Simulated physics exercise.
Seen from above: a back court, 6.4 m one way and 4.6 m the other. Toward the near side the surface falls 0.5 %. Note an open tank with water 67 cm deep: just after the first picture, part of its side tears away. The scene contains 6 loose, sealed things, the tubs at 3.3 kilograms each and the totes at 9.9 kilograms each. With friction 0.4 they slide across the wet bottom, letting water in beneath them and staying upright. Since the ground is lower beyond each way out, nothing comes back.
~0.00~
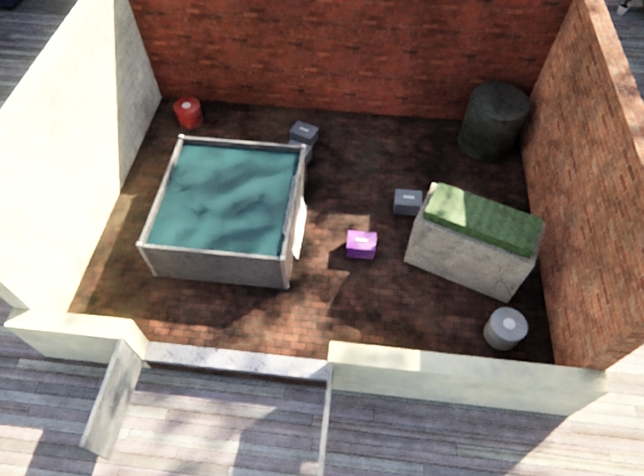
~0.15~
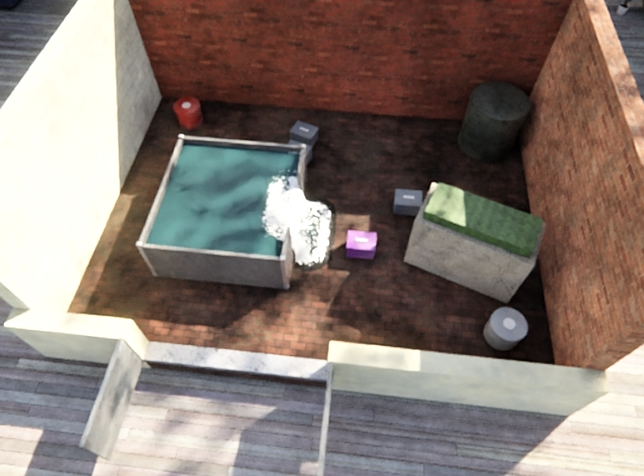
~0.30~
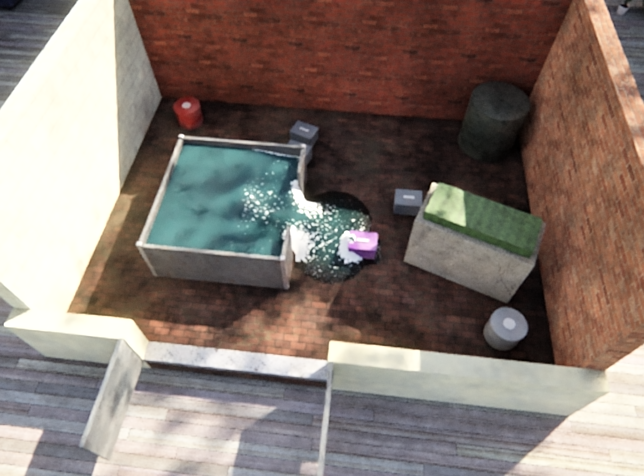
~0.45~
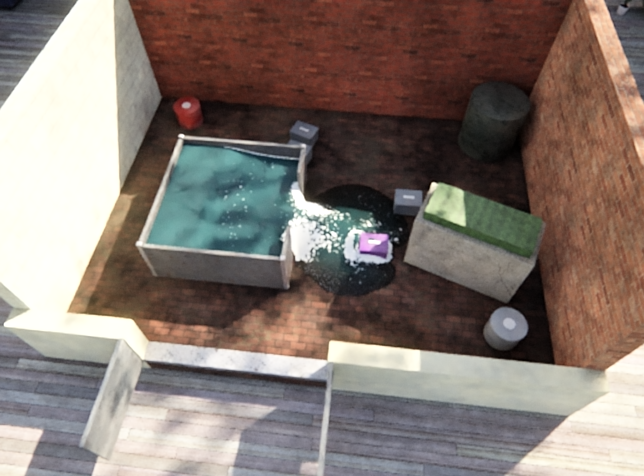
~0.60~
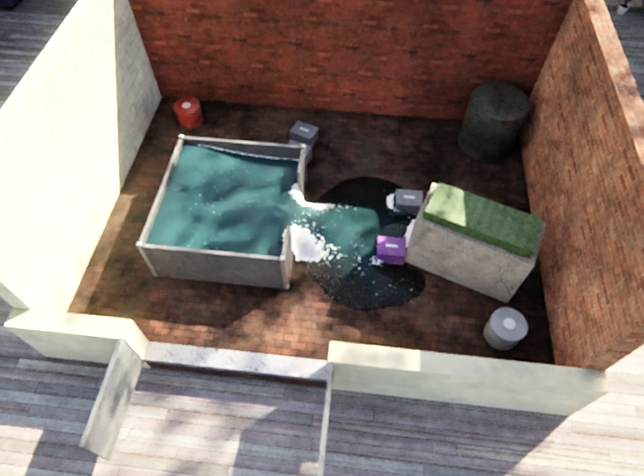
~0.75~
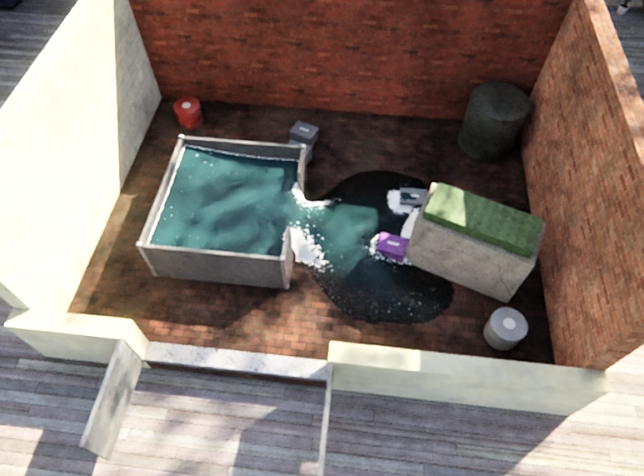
In this clip, water bursts through the right side of an open tank in a walled court and spreads in a dark, foaming pool, pushing a purple box rightward to a grass-topped block while the red tub stays put.
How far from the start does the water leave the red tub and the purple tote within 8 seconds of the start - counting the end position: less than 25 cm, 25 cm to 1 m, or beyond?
Here's my call: The red tub is pushed a long way while the purple tote is pushed a long way.
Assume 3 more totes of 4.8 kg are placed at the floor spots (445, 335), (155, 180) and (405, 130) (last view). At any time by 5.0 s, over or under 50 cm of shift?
Spot by spot, in turn: Exceeds it, falls short, exceeds it.
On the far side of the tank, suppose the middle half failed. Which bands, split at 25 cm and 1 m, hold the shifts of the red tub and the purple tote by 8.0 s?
Log: Red tub large displacement; purple tote negligible displacement.
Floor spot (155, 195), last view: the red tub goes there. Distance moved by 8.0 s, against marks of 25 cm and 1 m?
Well, it edges along somewhat.
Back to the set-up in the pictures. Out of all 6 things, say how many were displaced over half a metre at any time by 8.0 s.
5 in all.
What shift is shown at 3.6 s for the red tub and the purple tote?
Roughly 0 and 200 cm by then.
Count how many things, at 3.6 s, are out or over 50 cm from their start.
I make it 3.
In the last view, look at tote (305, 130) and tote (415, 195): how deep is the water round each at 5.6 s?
Depths: Near 5 cm, then near 15 cm.
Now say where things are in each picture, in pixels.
In the first picture, the red tub at (187, 106) rests on the ground; the purple tote at (362, 240) rests on the ground; water covers 3.4 m2; 0 of 6 have shifted.
In the second picture, the red tub at (187, 106) rests on the ground; the purple tote at (362, 240) rests on the ground; 4.0 m2 under water; 0 of 6 have shifted.
In the third picture, the red tub at (187, 106) rests on the ground; the purple tote at (363, 241) rests on the ground; water covers 4.8 m2; 0 of 6 have shifted.
In the fourth picture, the red tub at (187, 106) rests on the ground; the purple tote at (374, 242) rests on the ground, 18 cm from its start; water covers 5.8 m2; 1 of 6 have shifted.
In the fifth picture, the red tub at (187, 106) rests on the ground; the purple tote at (392, 246) rests on the ground, 43 cm from its start; water covers 6.6 m2; 1 of 6 have shifted.
In the sixth picture, the red tub at (187, 106), on the bottom; the purple tote at (393, 244), on the bottom, 44 cm from its start; water covers 7.5 m2; 2 of 6 have shifted.
After 1.6 s the red tub is near (187, 106), 0.0 m from its start, aground; the purple tote is near (393, 275), 0.7 m from its start, afloat; 0 of 6 are out; 2 afloat.
After 3.6 s the red tub is near (187, 106), 0.0 m from its start, aground; the purple tote is near (498, 337), 2.2 m from its start, afloat; 0 of 6 are out; 3 afloat.
After 5.6 s the red tub is near (158, 112), 0.5 m from its start, afloat; the purple tote is near (522, 308), 2.3 m from its start, afloat; 0 of 6 are out; 4 afloat.
After 8.0 s the red tub is near (137, 241), 2.8 m from its start, afloat; the purple tote is near (527, 312), 2.3 m from its start, afloat; 0 of 6 are out; 3 afloat.
